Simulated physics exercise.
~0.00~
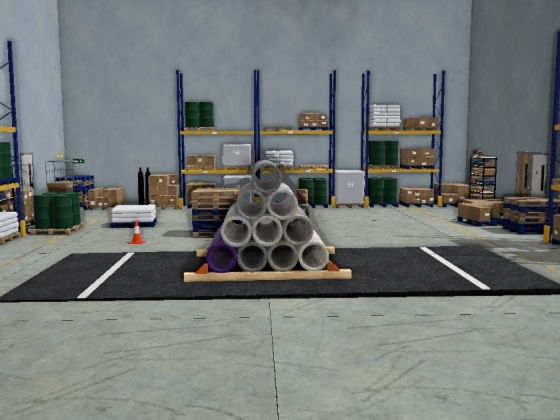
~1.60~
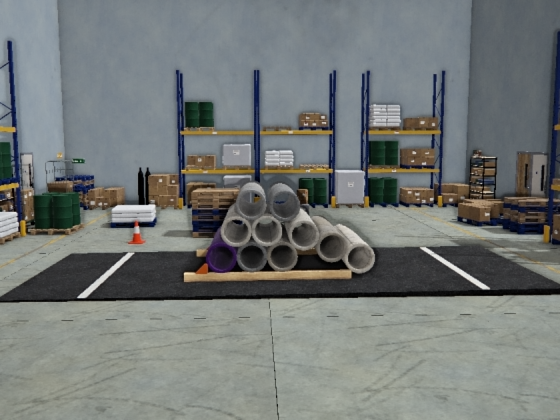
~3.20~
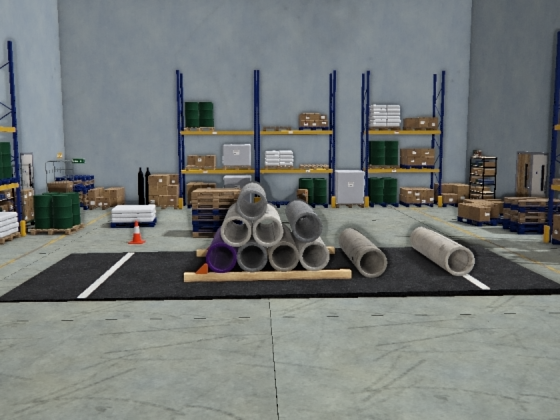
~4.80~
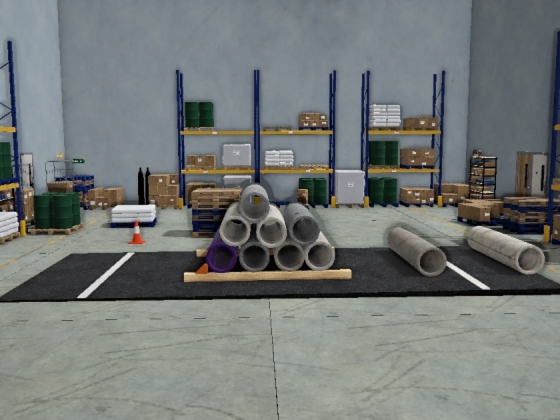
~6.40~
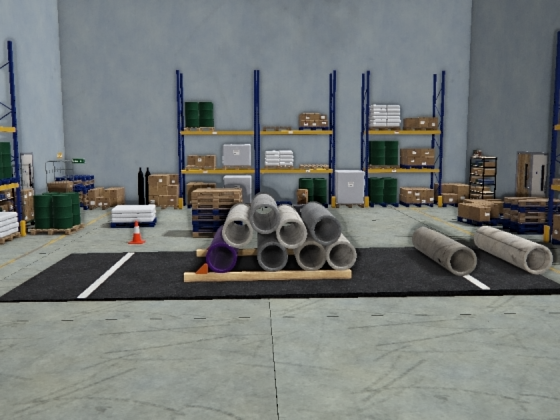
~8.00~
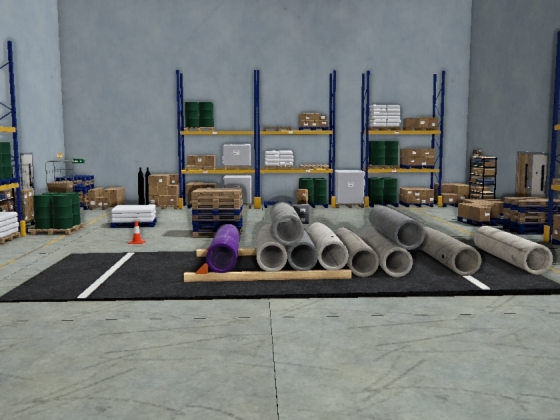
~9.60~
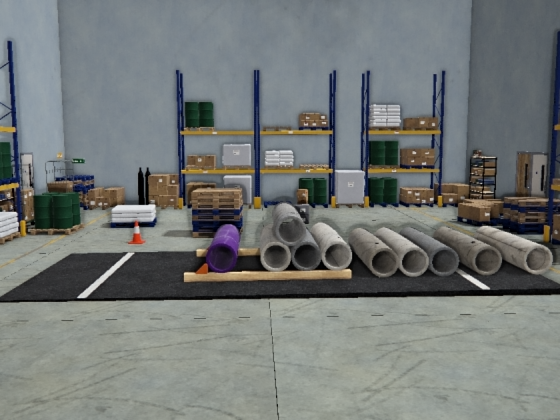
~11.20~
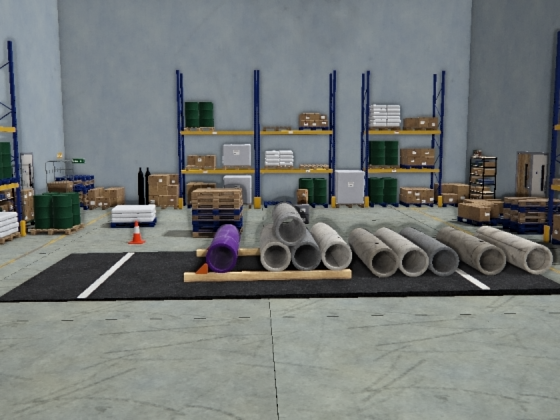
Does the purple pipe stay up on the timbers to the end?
Yes, the purple pipe is still resting at the left of the timbers at the end, while several grey pipes have rolled away to the right.
